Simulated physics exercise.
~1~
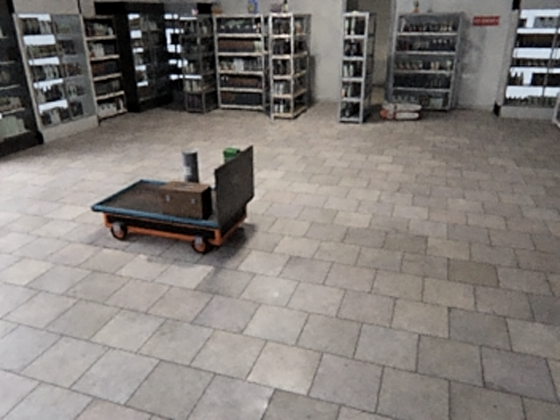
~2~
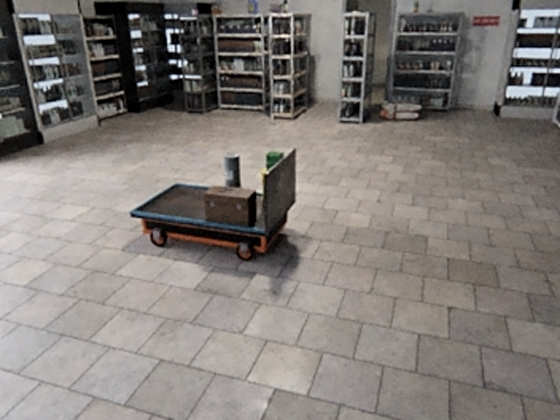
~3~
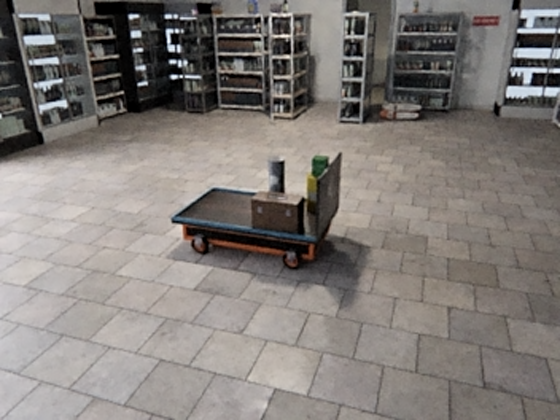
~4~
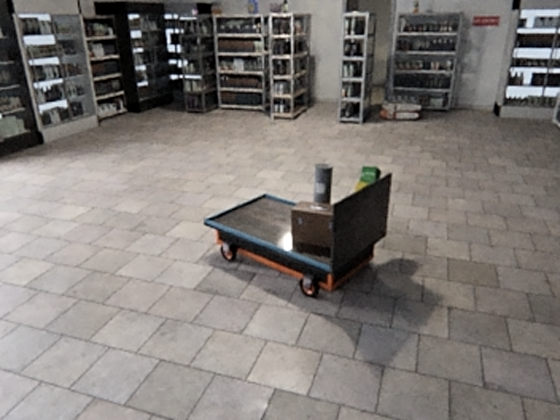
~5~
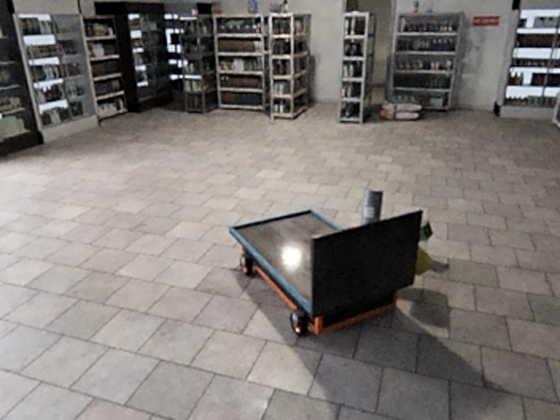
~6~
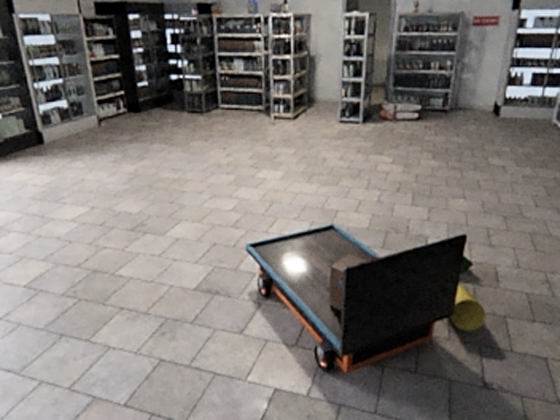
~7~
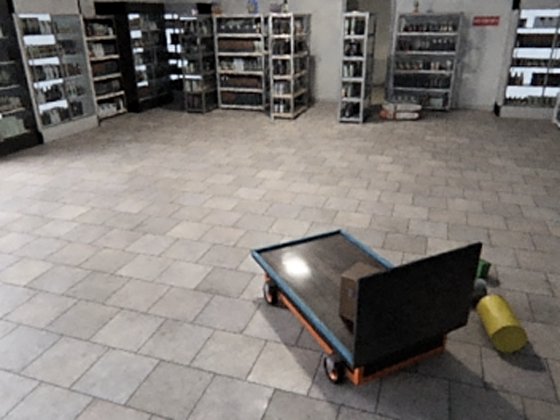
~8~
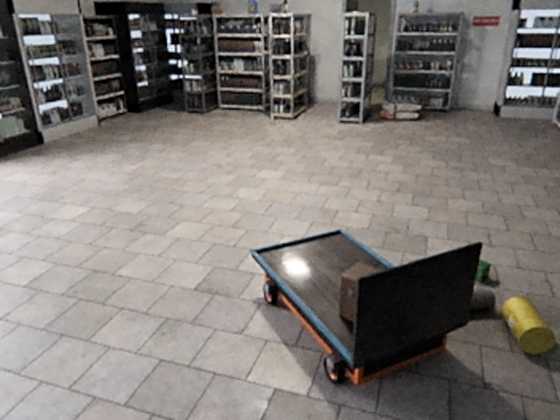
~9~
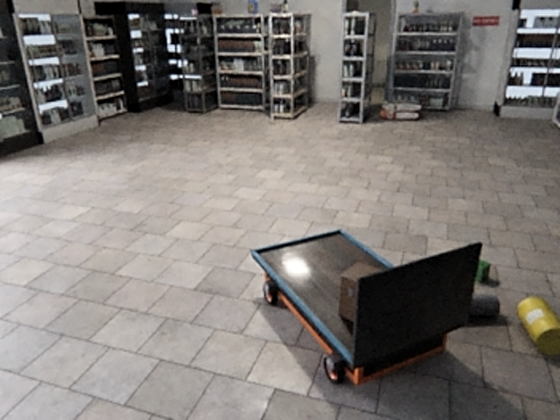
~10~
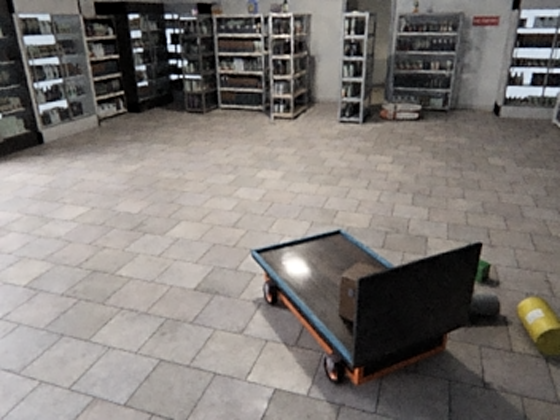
A flatbed cart rolling right and swinging toward the camera, shedding three containers onto the floor and stopping with a box aboard.
